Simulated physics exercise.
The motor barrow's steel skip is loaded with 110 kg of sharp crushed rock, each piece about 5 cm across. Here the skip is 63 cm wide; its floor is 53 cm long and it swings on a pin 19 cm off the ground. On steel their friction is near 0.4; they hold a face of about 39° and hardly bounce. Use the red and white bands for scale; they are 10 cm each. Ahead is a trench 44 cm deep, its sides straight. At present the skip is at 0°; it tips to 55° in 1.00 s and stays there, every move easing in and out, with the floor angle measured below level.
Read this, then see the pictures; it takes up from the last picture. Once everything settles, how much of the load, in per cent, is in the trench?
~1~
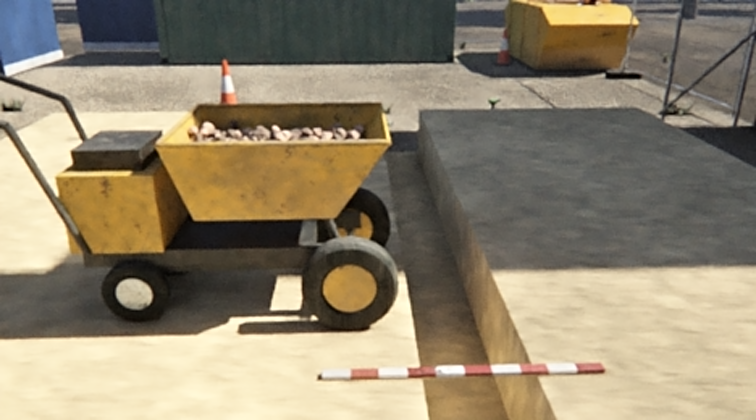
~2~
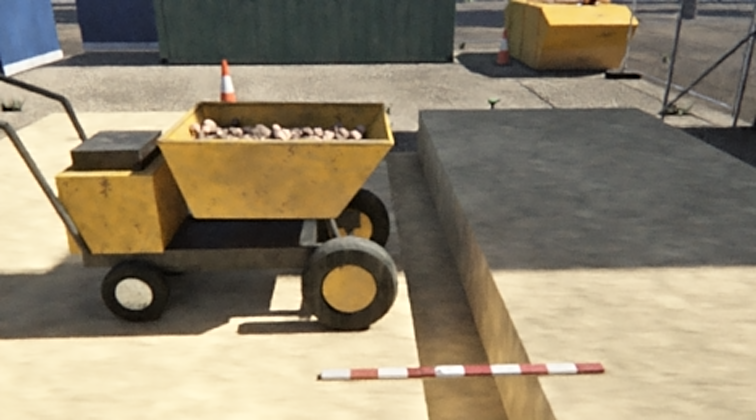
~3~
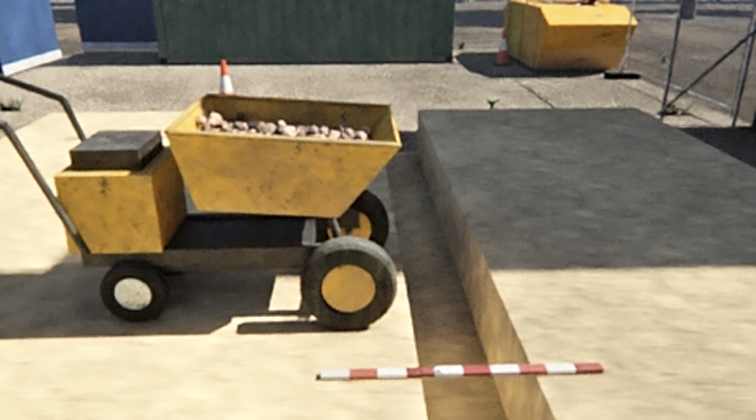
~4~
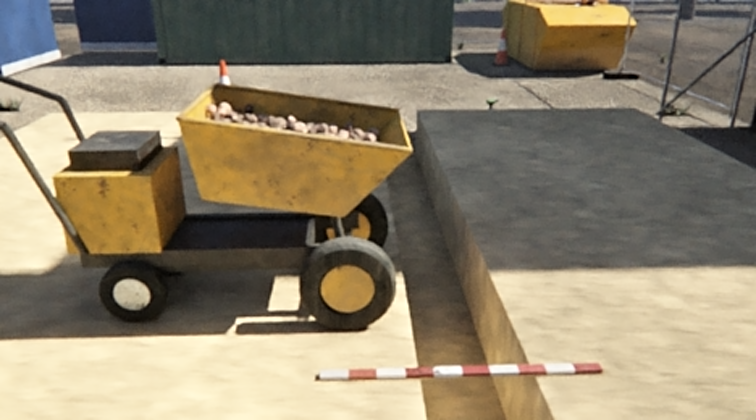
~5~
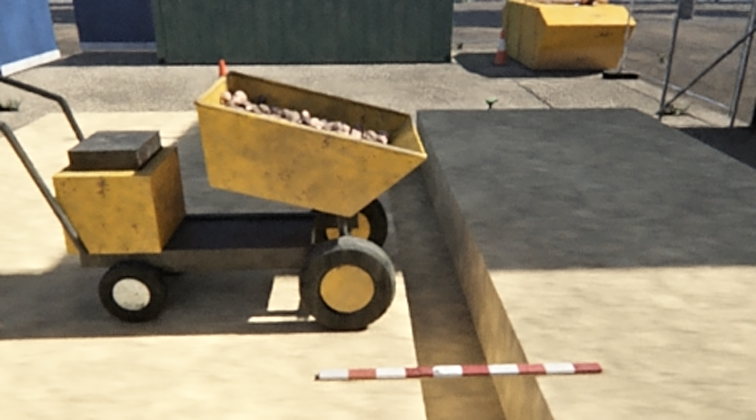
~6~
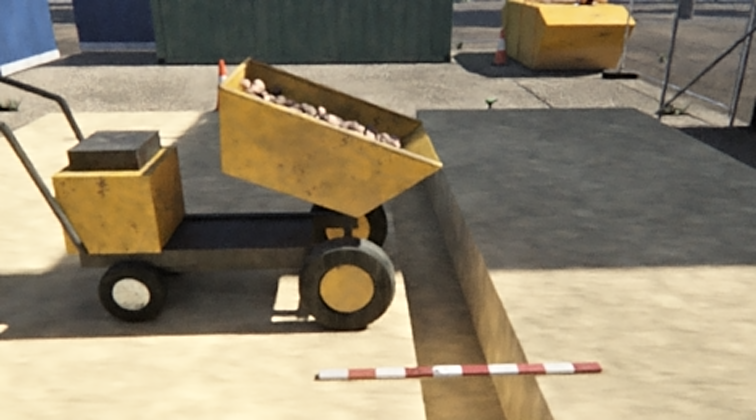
Once it settles, about 2 per cent of the load is there.
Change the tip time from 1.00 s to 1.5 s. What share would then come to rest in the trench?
Then roughly 0 percent.
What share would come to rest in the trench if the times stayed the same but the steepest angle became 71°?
Near 25 per cent then.
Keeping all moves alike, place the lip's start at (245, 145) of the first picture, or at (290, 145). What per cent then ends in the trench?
Roughly 10 in a hundred, then 10 in a hundred.
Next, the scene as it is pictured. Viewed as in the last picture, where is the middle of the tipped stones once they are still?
Resting centre: About (526, 287).
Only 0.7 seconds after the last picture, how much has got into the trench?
Close to 0 per cent has got there by then.
Then, 0.3 s after the last picture the floor is at 46°, 100 % in the skip; the foremost stones are at (448, 191).
Then, 0.7 s after the last picture the floor is at 55°, 100 % in the skip; the foremost stones are at (497, 204).
Then, 1.0 s after the last picture the floor is at 55°, 91 % in the skip, 2 % in the trench, 6 % past the trench; the foremost stones are at (568, 286).
Then, 3.0 s after the last picture the floor is at 55°, 88 % in the skip, 2 % in the trench, 9 % past the trench; the foremost stones are at (600, 278).
